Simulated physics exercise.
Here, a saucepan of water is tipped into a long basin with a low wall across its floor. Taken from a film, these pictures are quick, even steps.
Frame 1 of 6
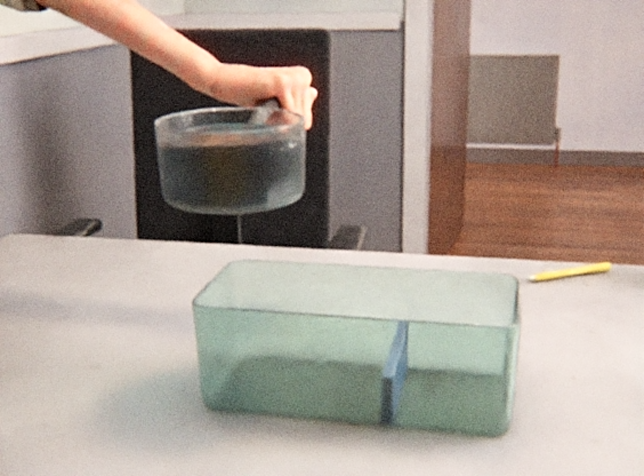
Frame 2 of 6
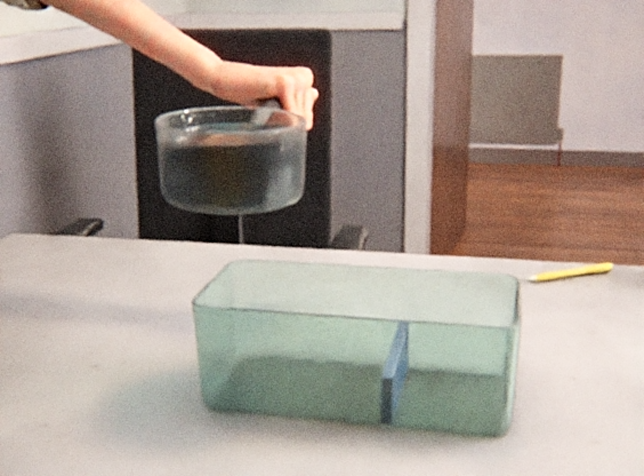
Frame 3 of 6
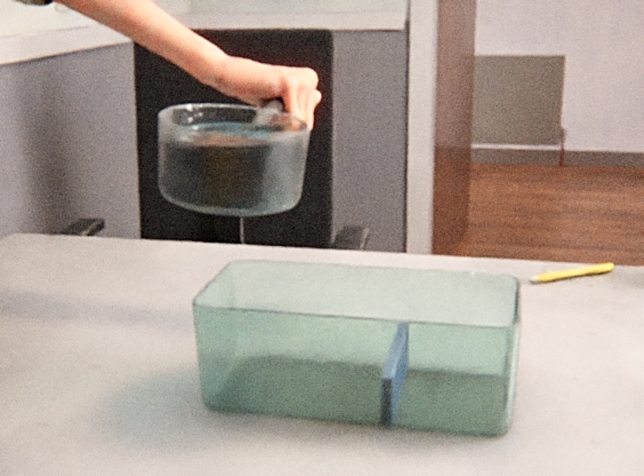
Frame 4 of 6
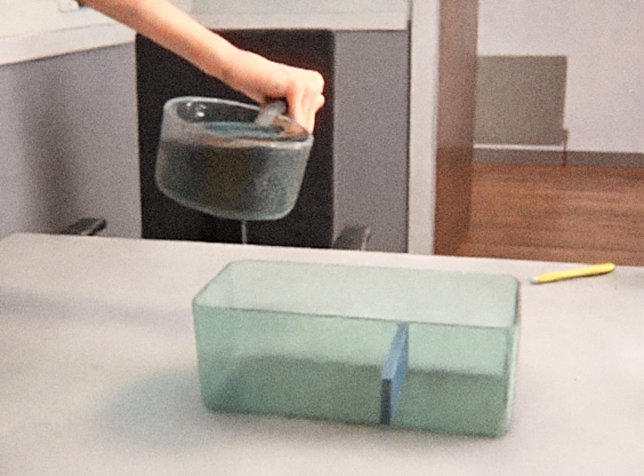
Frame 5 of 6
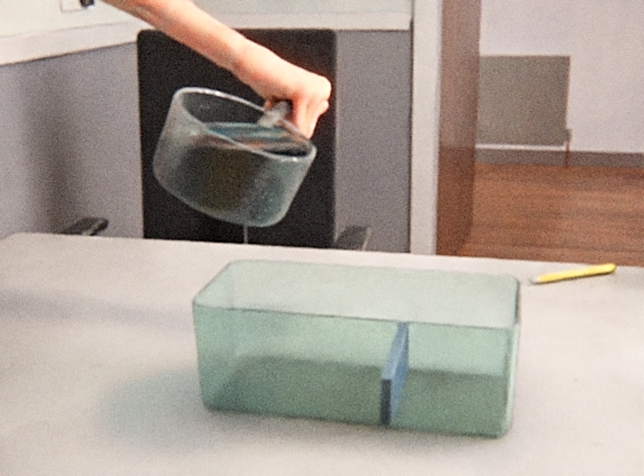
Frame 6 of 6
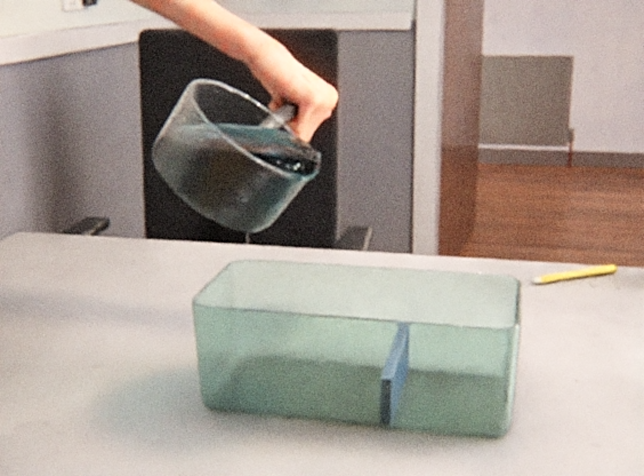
In a room with grey walls and a brown wood floor, a pale tabletop is seen from the front and slightly above. A long, clear greenish basin with a low blue wall across its floor sits on it, a yellow pencil-like object lies to the right, and a black chair stands behind. Above the basin, a hand reaching from the upper left holds a clear pan of water almost level, then tilts it steadily down to the right, while the view barely shifts.
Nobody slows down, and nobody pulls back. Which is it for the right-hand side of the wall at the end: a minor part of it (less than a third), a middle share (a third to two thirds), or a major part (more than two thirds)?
Seems the share right of the wall never gets to a third.
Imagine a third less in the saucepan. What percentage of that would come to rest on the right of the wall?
Estimated share: Around 10 %.
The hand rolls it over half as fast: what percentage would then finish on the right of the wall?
Roughly 10 in a hundred.
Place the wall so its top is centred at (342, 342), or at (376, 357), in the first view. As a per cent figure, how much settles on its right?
That'd be about 50 percent for the first and about 25 percent for the other.
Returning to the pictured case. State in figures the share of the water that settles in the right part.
I'd put it near 15 per cent.
A moment on, the saucepan is tipped right over and 21 per cent is still to pour, 39 is left of the wall and 0 right of it.
Next, the saucepan is tipped right over and 4 per cent is still to pour, 82 is left of the wall and 1 right of it.
Then the saucepan is tipped right over and 0 per cent is still to pour, 79 is left of the wall and 13 right of it.
Later the saucepan is tipped right over and 0 per cent is still to pour, 79 is left of the wall and 14 right of it.
In the end 79 per cent lies left of the wall, 15 right of it and 6 outside.
